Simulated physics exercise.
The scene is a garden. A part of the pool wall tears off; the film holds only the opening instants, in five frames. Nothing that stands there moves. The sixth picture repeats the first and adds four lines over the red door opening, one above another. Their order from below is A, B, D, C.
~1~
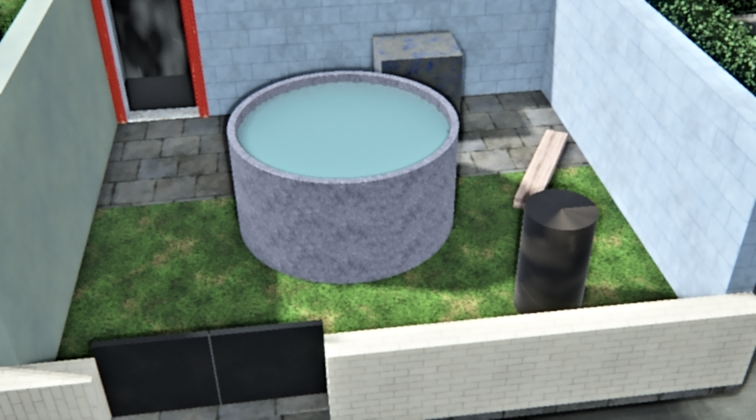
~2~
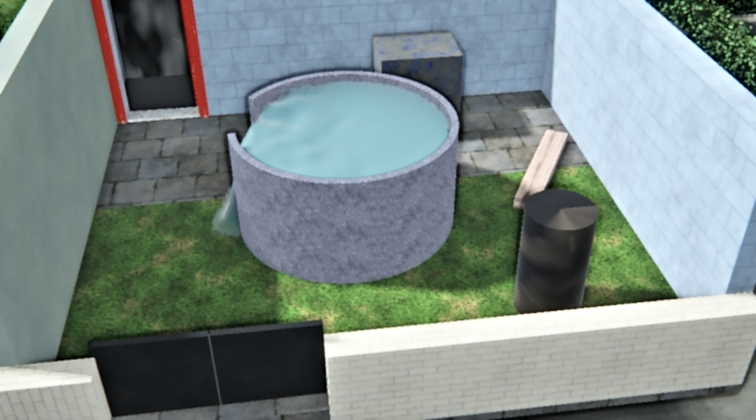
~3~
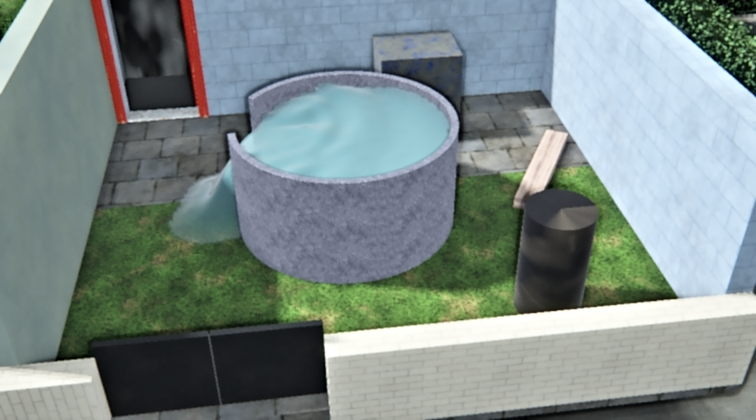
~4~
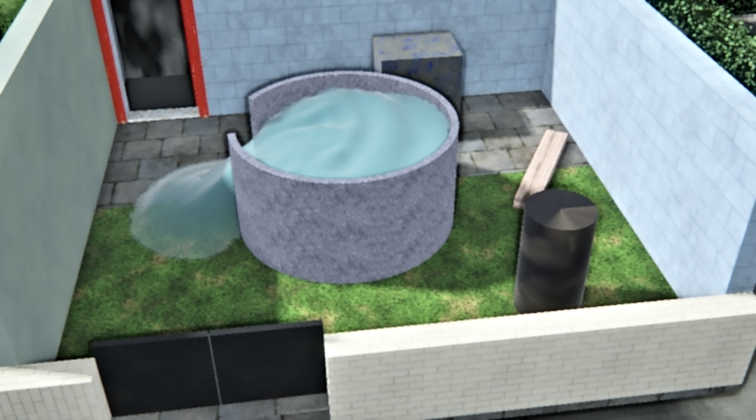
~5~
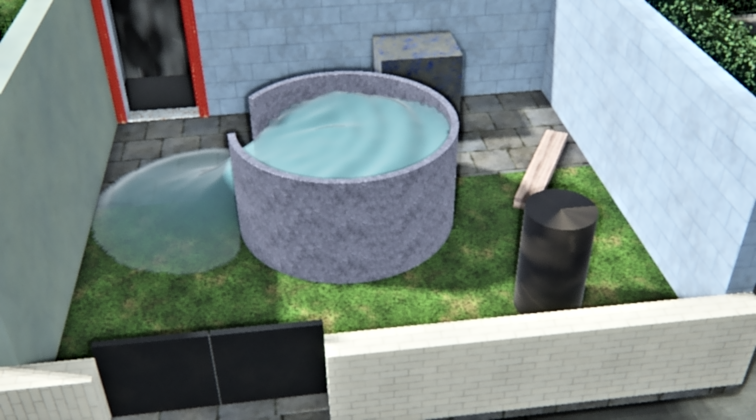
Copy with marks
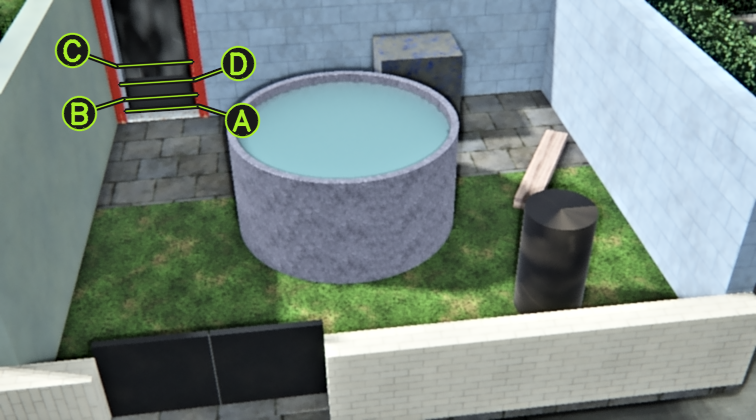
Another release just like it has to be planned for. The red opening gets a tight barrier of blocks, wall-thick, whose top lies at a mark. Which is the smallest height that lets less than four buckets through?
Choose D.
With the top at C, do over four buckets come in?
No, that is safe.
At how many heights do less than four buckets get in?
Two of the four.
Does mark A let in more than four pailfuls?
Yes, that goes wrong.
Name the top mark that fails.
It is B.
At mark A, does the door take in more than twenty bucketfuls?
Yes, it does.
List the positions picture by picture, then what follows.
The first picture shows water in the pool at rest, its middle at (344, 128); foot of the red doorway at (164, 119); shut gate at (211, 341).
The second picture shows front seen at (220, 220), 1 % of the ground wet.
The third picture shows front seen at (179, 228), 4 % of the ground wet.
The fourth picture shows front seen at (143, 199), 8 % of the ground wet.
The fifth picture shows front seen at (105, 196), 13 % of the ground wet.
On the marked copy, A at (162, 108); B at (160, 97); C at (154, 64); D at (157, 82); from the bottom up A, B, D, C.
With A, dozens of bucketfuls pour in.
With B, about 14 bucketfuls get in.
With C, nothing gets over.
With D, a bucket or two gets in.
